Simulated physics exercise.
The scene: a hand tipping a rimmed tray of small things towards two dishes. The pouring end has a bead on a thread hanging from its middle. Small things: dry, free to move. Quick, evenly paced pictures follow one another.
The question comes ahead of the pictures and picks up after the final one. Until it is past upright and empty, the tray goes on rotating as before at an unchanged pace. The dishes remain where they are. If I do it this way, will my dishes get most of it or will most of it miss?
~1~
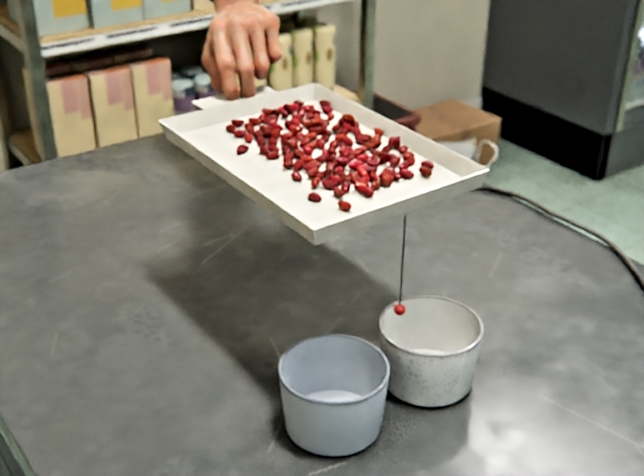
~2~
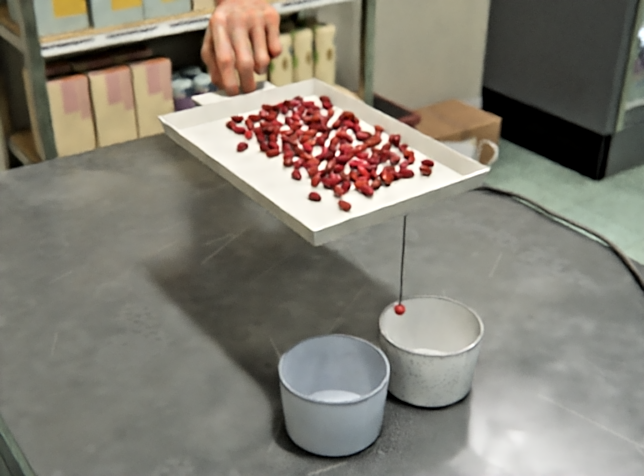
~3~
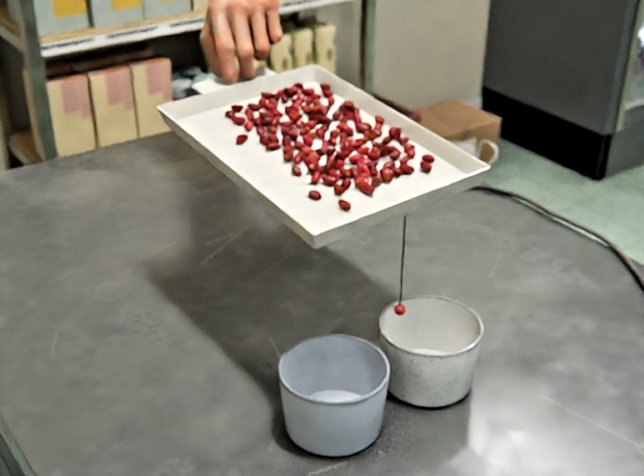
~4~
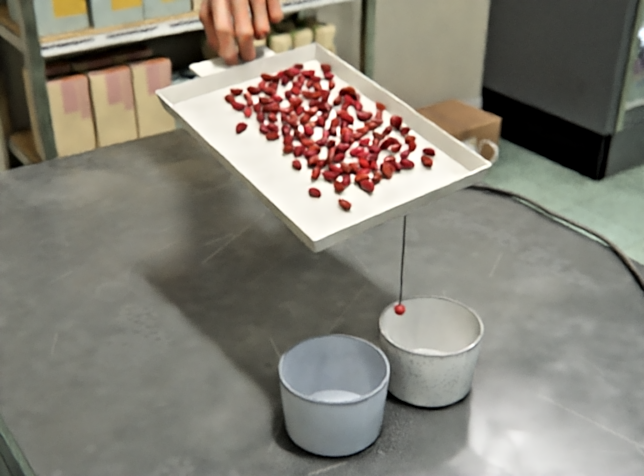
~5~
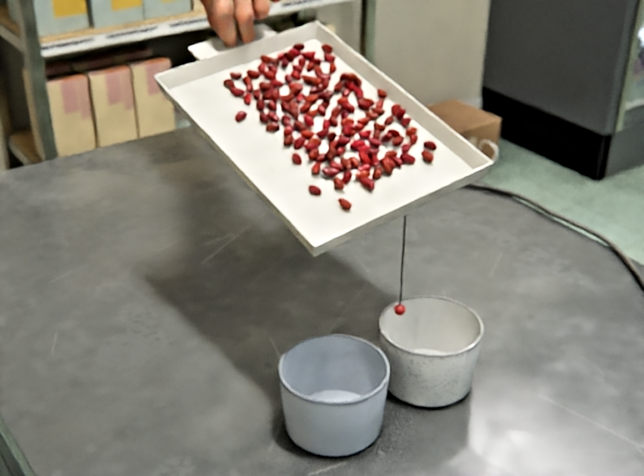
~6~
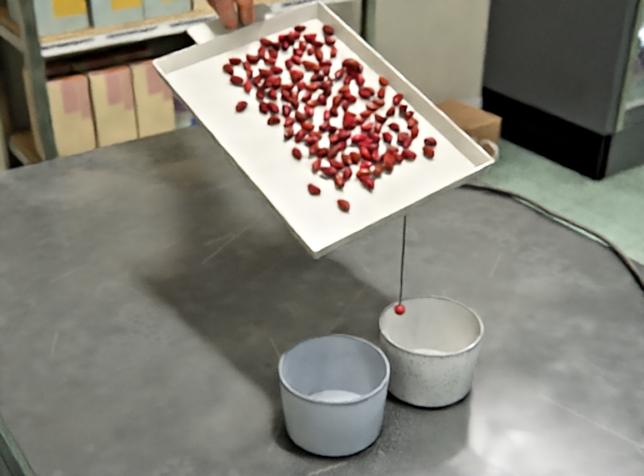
The dishes secure over fifty percent.
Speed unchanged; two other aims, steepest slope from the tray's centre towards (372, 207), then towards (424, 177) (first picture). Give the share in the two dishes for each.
Lab note: Case 1 near 50 %, case 2 near 20 %.
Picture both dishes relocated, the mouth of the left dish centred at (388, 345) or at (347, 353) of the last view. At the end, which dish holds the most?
Left side first, Left side second.
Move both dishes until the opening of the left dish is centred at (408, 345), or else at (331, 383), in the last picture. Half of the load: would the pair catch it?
First try: Lower than half; second try: Higher than half.
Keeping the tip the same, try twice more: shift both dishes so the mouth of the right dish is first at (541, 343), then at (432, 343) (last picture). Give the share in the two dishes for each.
It comes to near 0 per cent the first time and near 60 per cent the second time.
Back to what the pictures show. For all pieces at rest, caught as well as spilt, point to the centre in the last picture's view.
Near (335, 413), more or less.
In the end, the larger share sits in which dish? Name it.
Answer: The one at left.
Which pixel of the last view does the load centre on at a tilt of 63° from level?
Near (342, 215).
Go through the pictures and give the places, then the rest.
In the first picture, corners of the pouring end at (315, 225) and (482, 169), level; middle of the load at (320, 144), kidney beans; left dish at (367, 420); right dish at (464, 372); bead on its thread at (400, 310).
In the second picture, corners of the pouring end at (315, 226) and (482, 168), level; middle of the load at (320, 141).
In the third picture, corners of the pouring end at (316, 230) and (483, 166), tipped barely, lowest at the left corner; middle of the load at (320, 133).
In the fourth picture, corners of the pouring end at (316, 235) and (484, 164), tipped a little, lowest at the left corner; middle of the load at (320, 122).
In the fifth picture, corners of the pouring end at (316, 240) and (485, 161), tipped clearly, lowest at the left corner; middle of the load at (321, 110).
In the sixth picture, corners of the pouring end at (316, 245) and (486, 159), tipped clearly, lowest at the left corner; middle of the load at (322, 100); left dish at (367, 420); right dish at (464, 372).
Soon, tray tipped steeply; nearly all on the tray; a stray few in the left dish; a small part in the air.
A while on, tray tipped right over; about a quarter on the tray; about half in the left dish; a stray few in the right dish; a small part outside both; a small part in the air.
Towards the end, tray tipped past a quarter turn; most in the left dish; a stray few in the right dish; a small part outside both.
Finally, tray tipped past a quarter turn; most in the left dish; a stray few in the right dish; a small part outside both.
